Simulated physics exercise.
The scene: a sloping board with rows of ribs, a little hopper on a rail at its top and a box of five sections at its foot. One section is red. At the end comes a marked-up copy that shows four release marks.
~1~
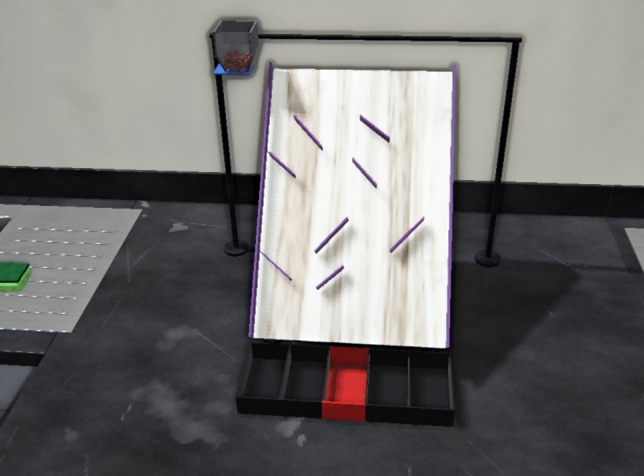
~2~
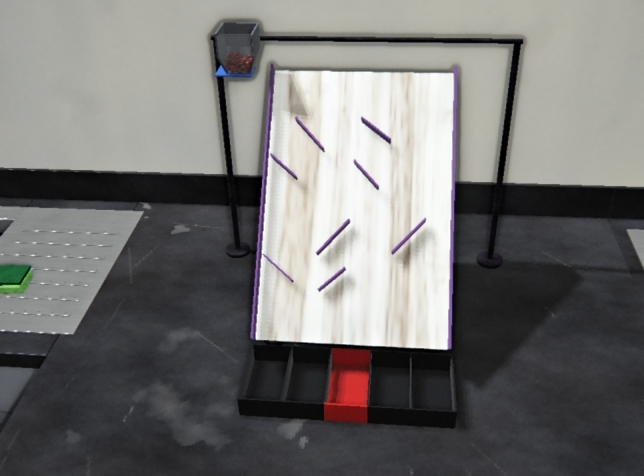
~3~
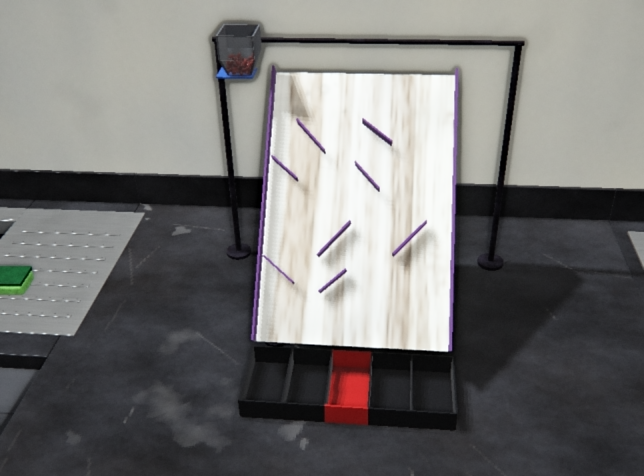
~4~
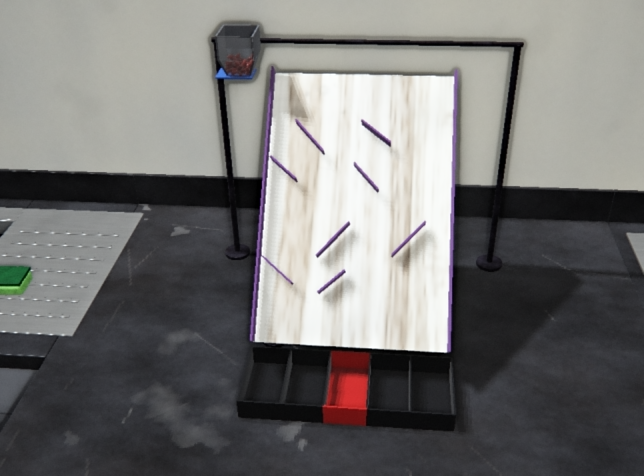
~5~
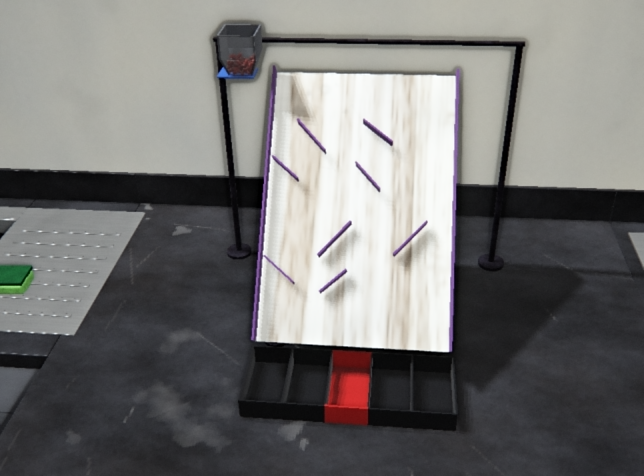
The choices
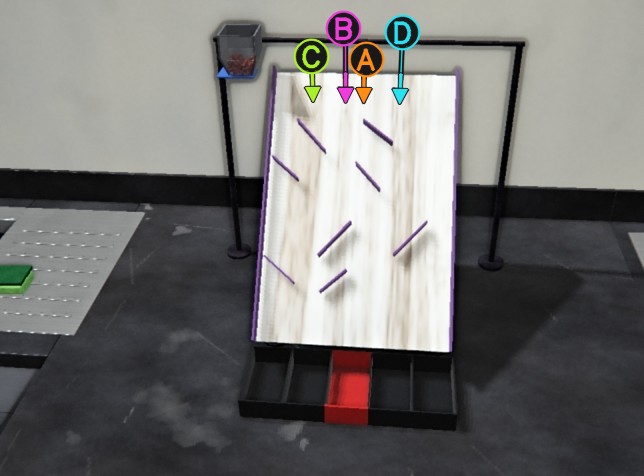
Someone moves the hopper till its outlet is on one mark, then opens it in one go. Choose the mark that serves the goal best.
Mark D.
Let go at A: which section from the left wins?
The second.
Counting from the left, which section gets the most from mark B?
The second from the left.
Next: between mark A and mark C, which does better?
A it is.
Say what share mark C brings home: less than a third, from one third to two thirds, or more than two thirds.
It is less than a third.
On the marked copy, mark A meets the board at (363, 97); mark B meets the board at (345, 97); mark C meets the board at (312, 96); mark D meets the board at (399, 98).
If A is chosen, about a third in the red section, about half in other sections, a small part held on the board.
If B is chosen, a small part in the red section, most in other sections, a small part held on the board.
If C is chosen, a small part in the red section, most in other sections, a small part outside the box.
If D is chosen, about two thirds in the red section, about a third in other sections, a stray few held on the board.
